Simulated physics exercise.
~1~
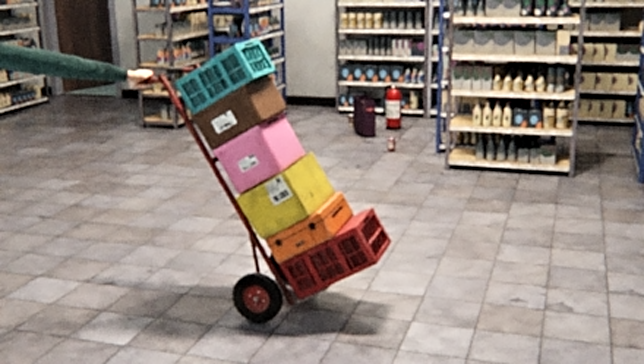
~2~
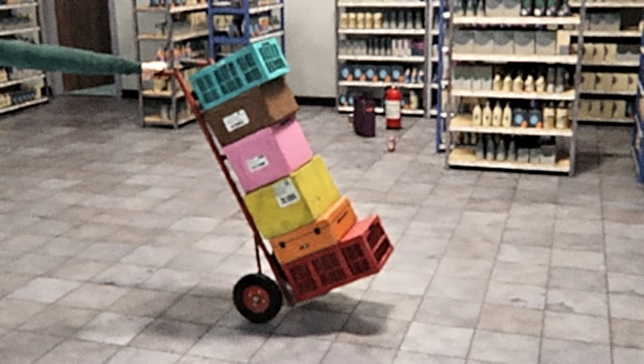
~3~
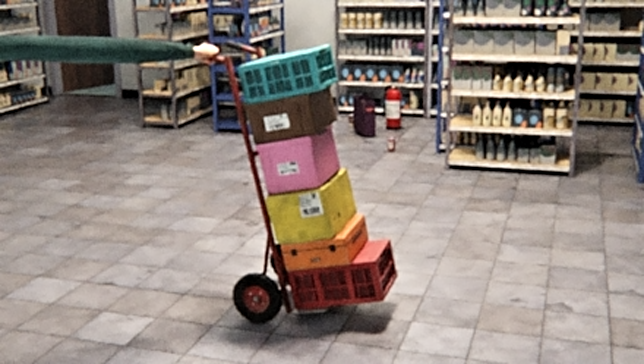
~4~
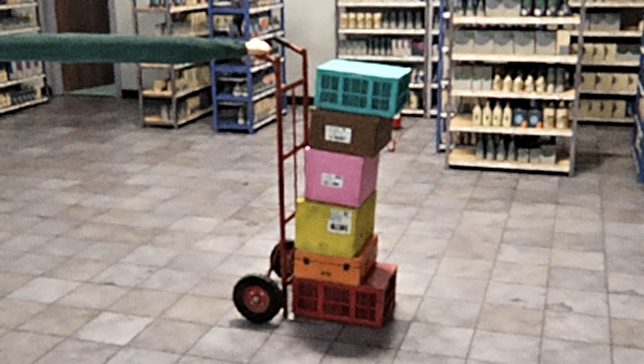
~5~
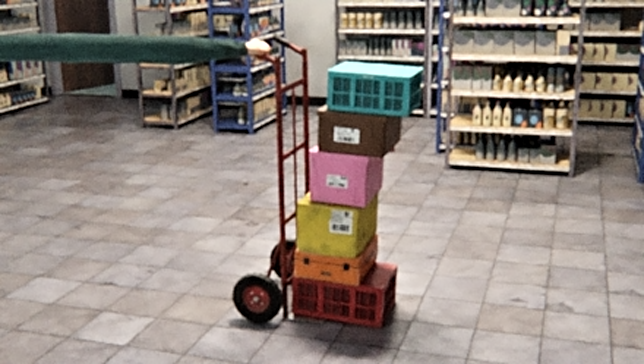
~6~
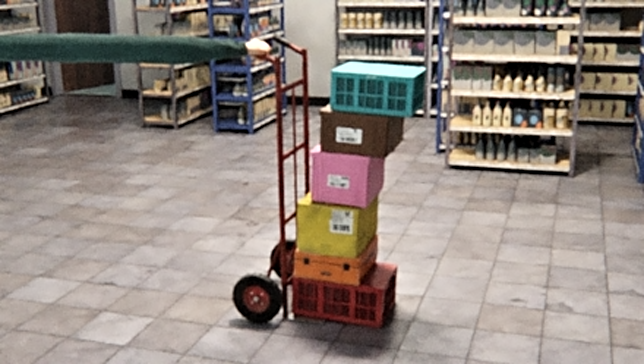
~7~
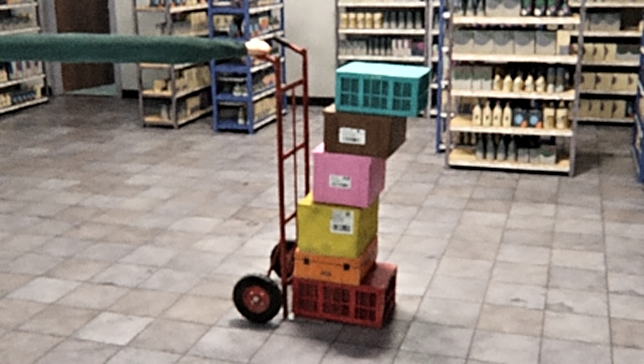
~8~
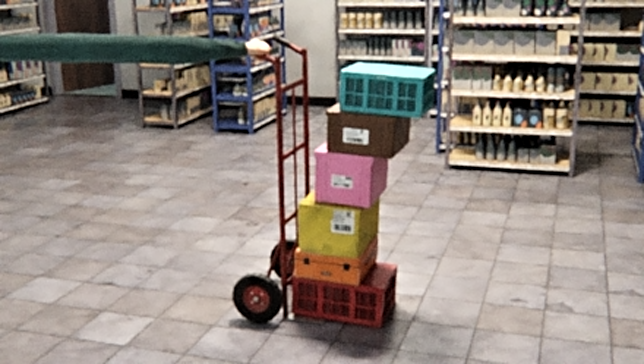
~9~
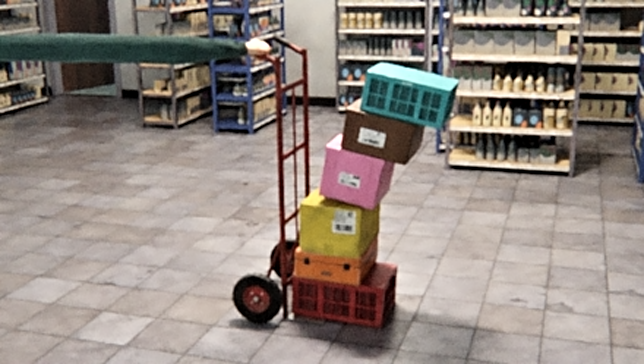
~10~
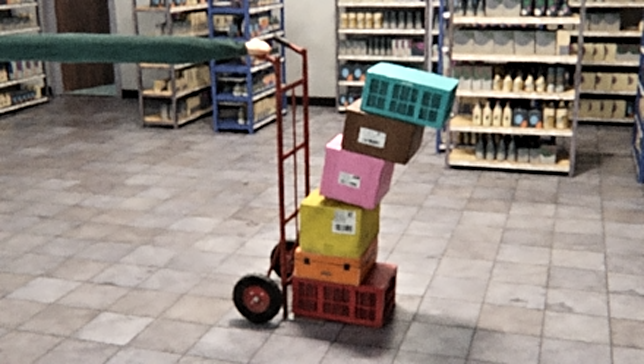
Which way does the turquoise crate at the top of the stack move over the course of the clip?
The turquoise crate moves to the right, first as the hand truck swings upright and then farther as the top of the stack shifts and leans.
